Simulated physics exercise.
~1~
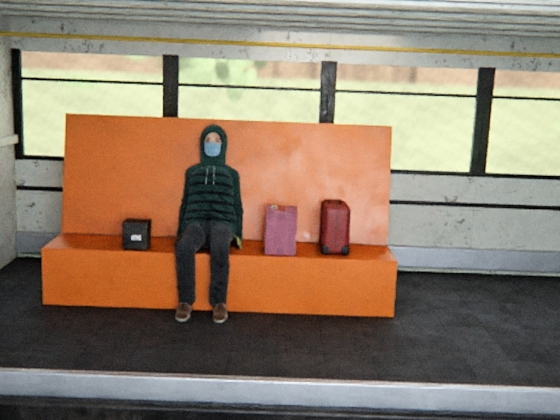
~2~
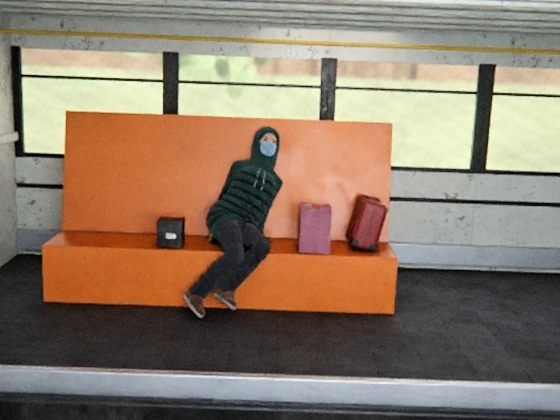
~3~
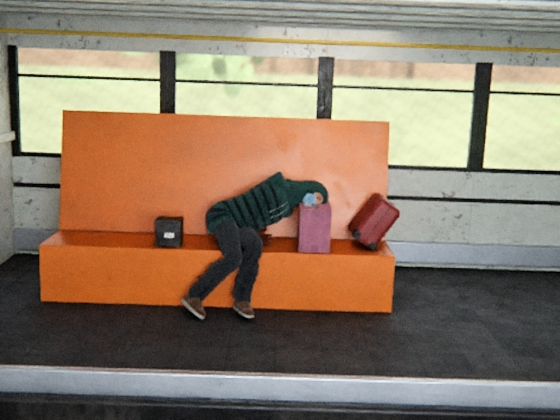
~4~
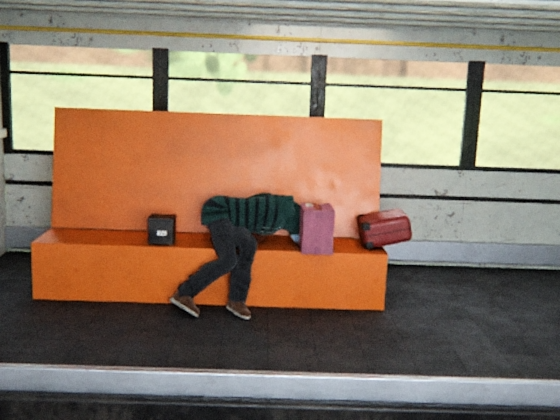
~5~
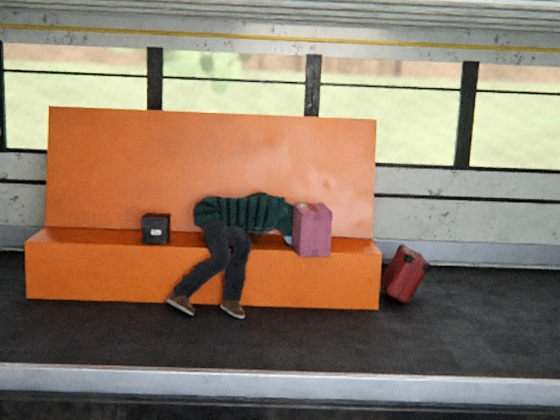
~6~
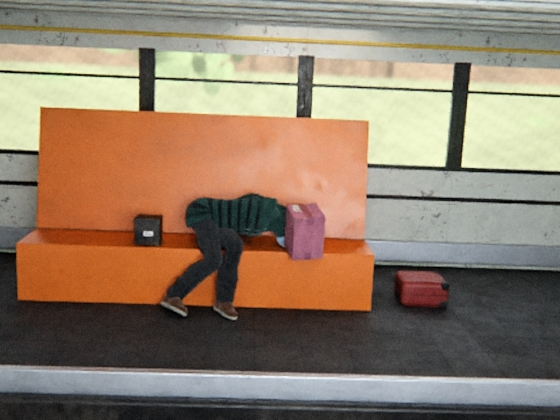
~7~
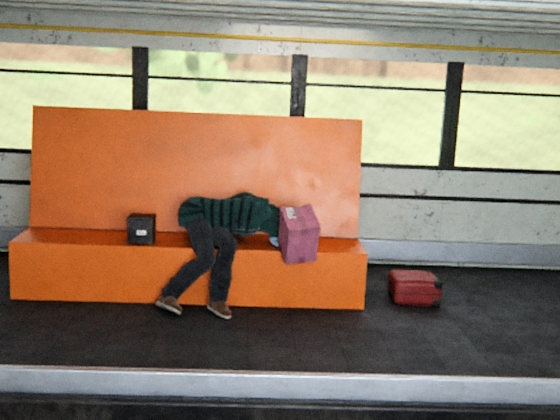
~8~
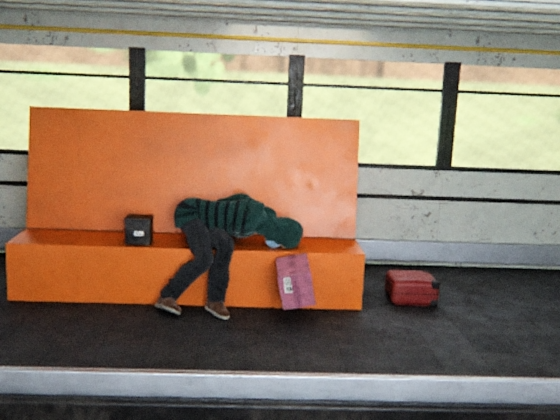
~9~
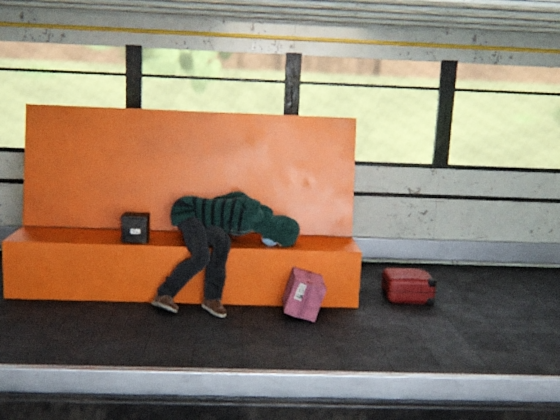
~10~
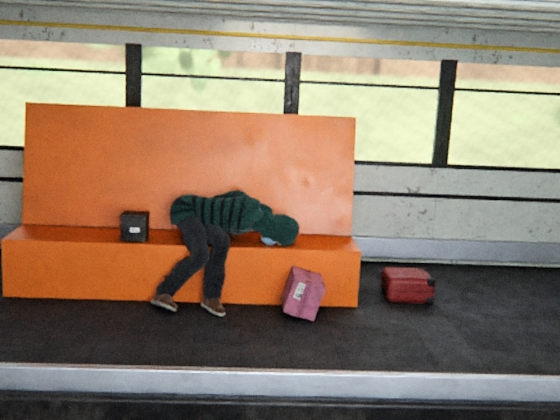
Inside what looks like a train carriage or waiting area, seen from the front, a long orange bench stands beneath a row of windows. A masked figure in a dark green hooded jacket sits limply on it, with a small black box to the left and a pink case and a red case to the right. The figure and the cases slide right, and the figure topples sideways against the pink case. The red case tips off the bench's right end and tumbles to the floor. The pink case then drops off the front, leaving the figure slumped on the seat and the black box still in place.
